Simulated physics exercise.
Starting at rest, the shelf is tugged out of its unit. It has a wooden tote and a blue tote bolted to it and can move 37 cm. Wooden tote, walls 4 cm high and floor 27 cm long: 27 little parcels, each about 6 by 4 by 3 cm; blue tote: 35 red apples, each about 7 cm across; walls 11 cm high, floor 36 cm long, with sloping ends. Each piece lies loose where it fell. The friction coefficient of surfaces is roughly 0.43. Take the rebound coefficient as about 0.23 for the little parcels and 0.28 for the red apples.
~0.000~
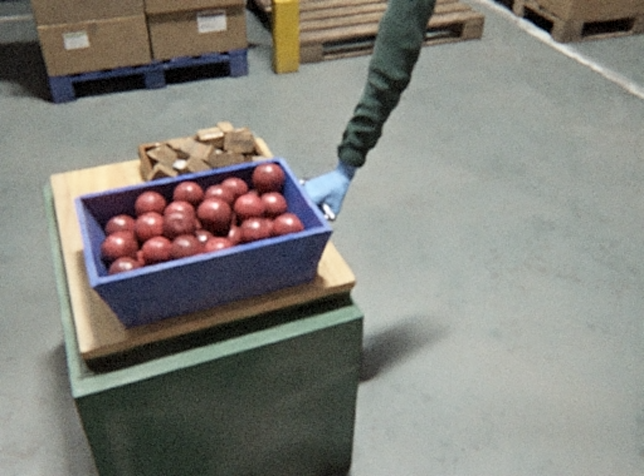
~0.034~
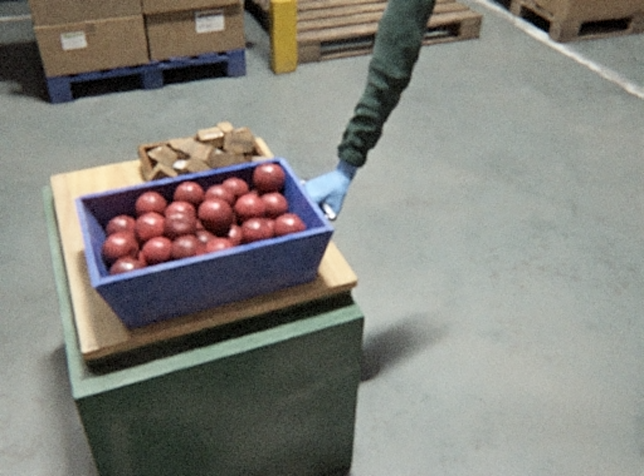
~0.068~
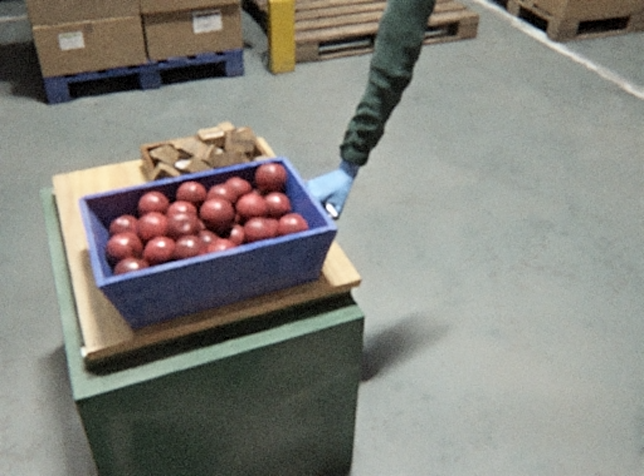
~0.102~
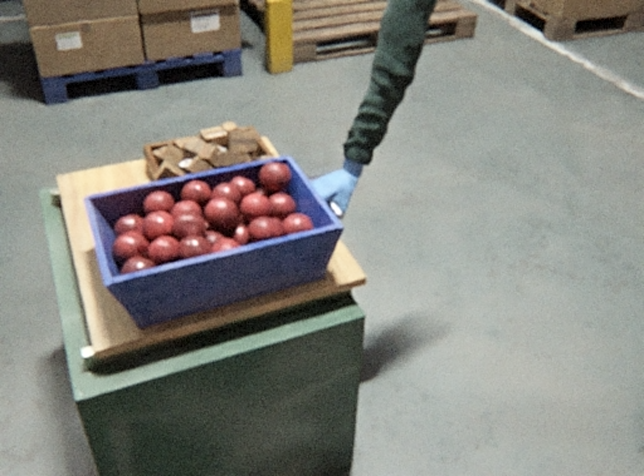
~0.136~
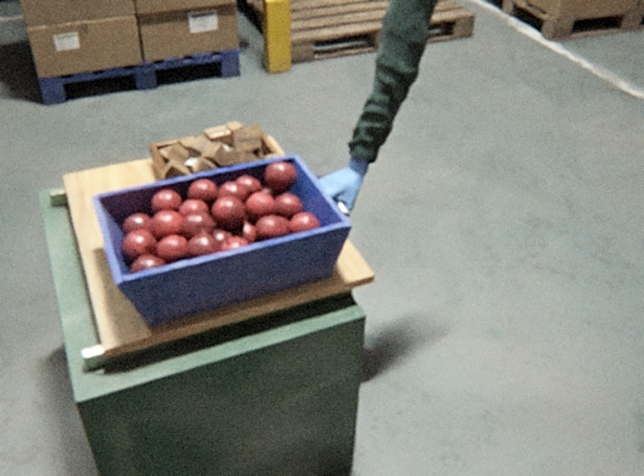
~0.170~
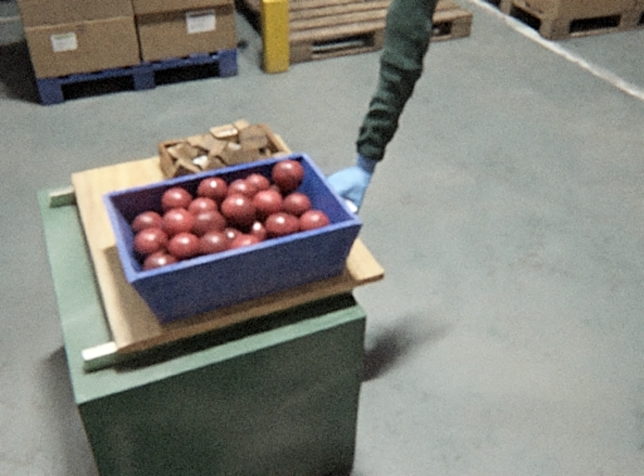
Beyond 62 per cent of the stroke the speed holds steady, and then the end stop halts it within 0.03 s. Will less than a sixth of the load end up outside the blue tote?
Yes, under a sixth gets out.
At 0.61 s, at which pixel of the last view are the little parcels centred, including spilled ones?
Their middle is at about (360, 138).
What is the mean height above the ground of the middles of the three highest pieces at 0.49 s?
Mean height: Some 74 cm.
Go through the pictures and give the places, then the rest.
In the first frame (each is followed by its nearest rim corner in this view, unless another is named; the camera moves round a little), blue tote, (98, 281); wooden tote (by its farthest rim corner), (243, 129); drawn out 0 cm; none out.
Blue tote, (100, 282); wooden tote, (243, 128); drawn out 0 cm, in the second frame.
Blue tote, (104, 282); wooden tote, (245, 128); drawn out 1 cm, in the third frame.
Blue tote, (112, 281); wooden tote, (248, 127); drawn out 2 cm, in the fourth frame.
Blue tote, (122, 279); wooden tote, (254, 126); drawn out 4 cm, in the fifth frame.
Blue tote, (135, 277); wooden tote, (261, 125); drawn out 6 cm; none out, in the sixth frame.
After 0.41 s, the shelf hits its stop.
After 0.49 s, wooden tote 27 in, 0 out and blue tote 35 in, 0 out.
After 0.61 s, wooden tote 22 in, 5 out and blue tote 35 in, 0 out.
After 0.83 s, wooden tote 21 in, 6 out and blue tote 35 in, 0 out.
Final count (at 1.26 s), wooden tote 21 in, 6 out and blue tote 35 in, 0 out. Asked share, 0 of 35, 0 per cent.
